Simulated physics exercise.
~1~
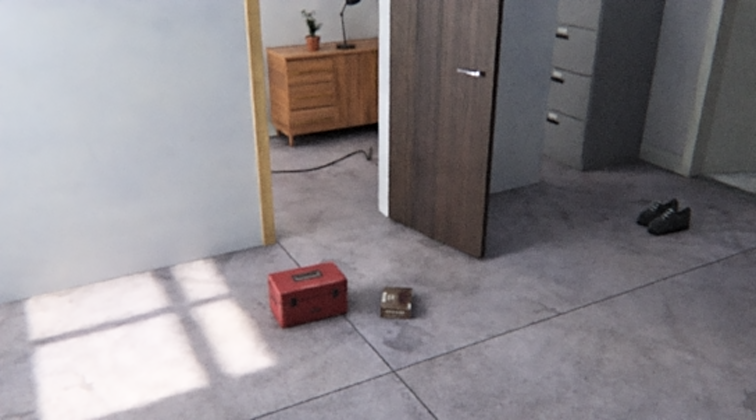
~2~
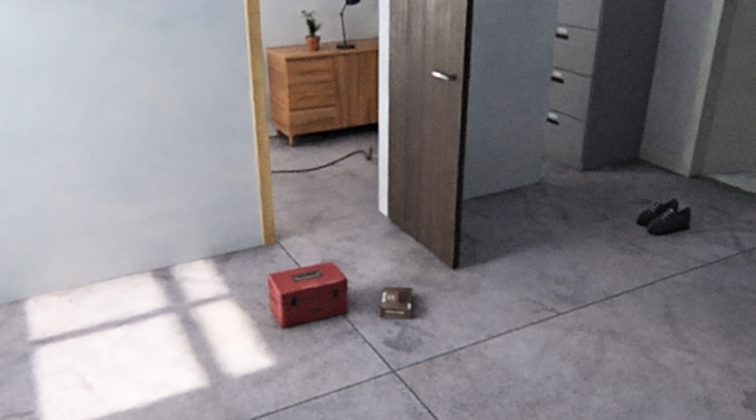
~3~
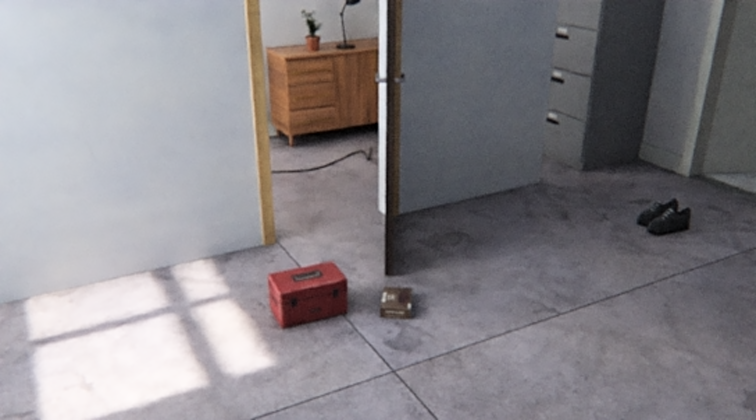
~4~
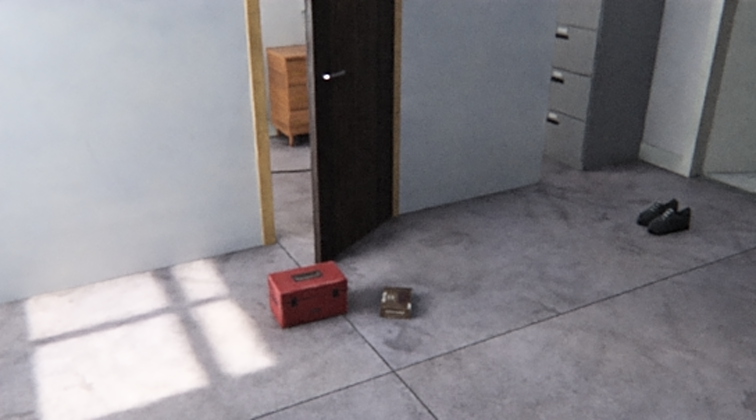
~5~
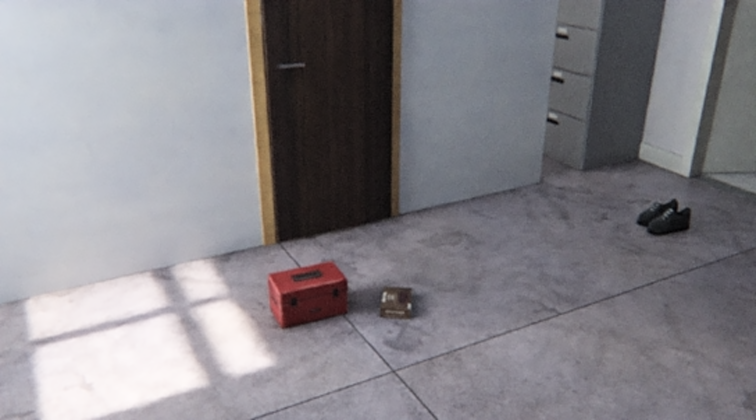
The dark door swings leftward past the red toolbox and brown packet and shuts completely.
